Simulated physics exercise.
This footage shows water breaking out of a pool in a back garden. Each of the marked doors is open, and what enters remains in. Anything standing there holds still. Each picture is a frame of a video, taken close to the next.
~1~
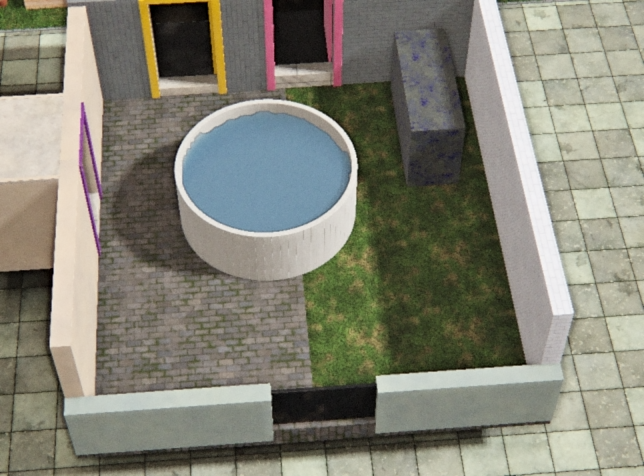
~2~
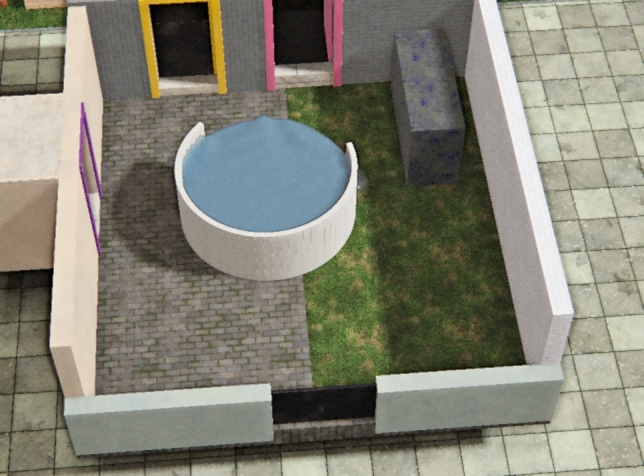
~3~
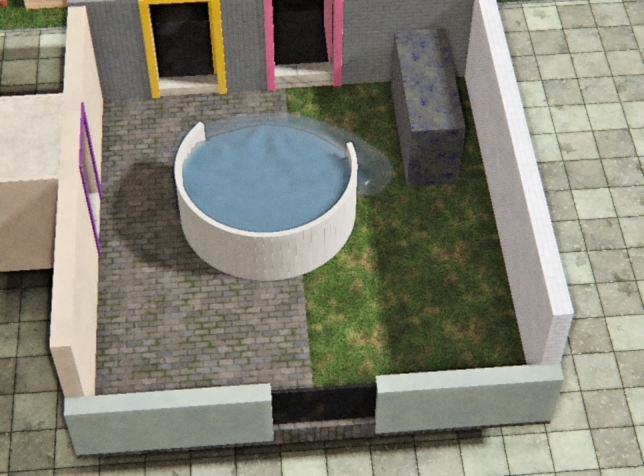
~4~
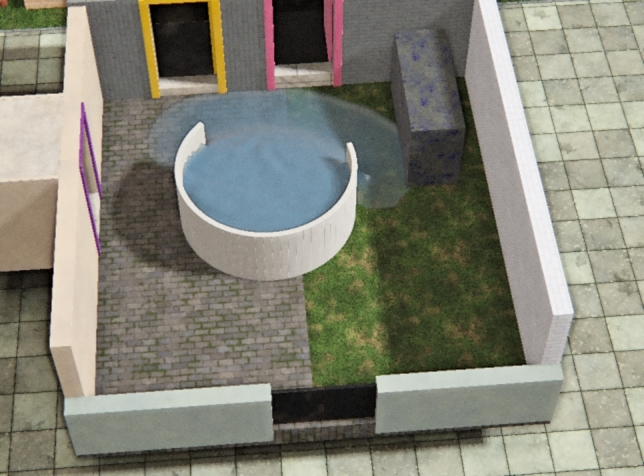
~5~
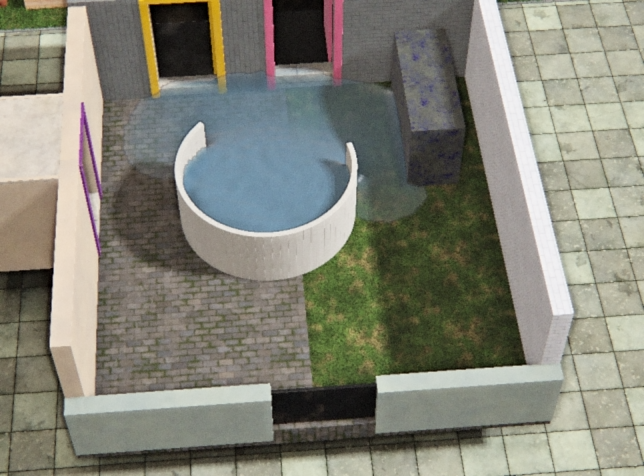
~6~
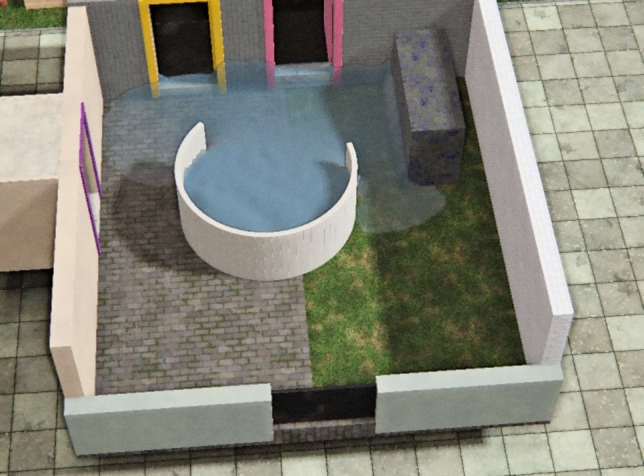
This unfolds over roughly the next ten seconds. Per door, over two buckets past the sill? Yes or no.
Purple door no, yellow door yes, pink door yes.
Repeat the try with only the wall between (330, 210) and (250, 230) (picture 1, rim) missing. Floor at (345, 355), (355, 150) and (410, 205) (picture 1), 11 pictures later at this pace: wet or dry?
Listed order gives sopping; left alone; left alone.
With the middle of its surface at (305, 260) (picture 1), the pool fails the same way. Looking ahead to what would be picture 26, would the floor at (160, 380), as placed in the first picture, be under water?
Outcome at that point: Left alone.
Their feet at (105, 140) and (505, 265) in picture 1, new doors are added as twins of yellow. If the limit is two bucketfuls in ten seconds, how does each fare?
The first door ends up above and the second ends up below.
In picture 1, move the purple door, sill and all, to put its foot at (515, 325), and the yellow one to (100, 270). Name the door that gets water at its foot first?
The pink door.
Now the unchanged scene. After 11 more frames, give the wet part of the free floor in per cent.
About 45 percent.
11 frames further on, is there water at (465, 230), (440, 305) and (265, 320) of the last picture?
First spot submerged, second spot spared, third spot spared.
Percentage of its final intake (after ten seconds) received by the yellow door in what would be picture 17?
Approximately 70 in a hundred, I reckon.
A moment on, water covers 30 % of the floor; the purple door not reached, the yellow door far over two buckets in, the pink door over two buckets in.
Next, water covers 45 % of the floor; the purple door wet at the sill, nothing in, the yellow door far over two buckets in, the pink door far over two buckets in.
Then, water covers 85 % of the floor; the purple door wet at the sill, nothing in, the yellow door far over two buckets in, the pink door far over two buckets in.
Later, water covers 95 % of the floor; the purple door wet at the sill, nothing in, the yellow door far over two buckets in, the pink door far over two buckets in.
In the end, water covers 95 % of the floor; the purple door wet at the sill, nothing in, the yellow door far over two buckets in, the pink door far over two buckets in.
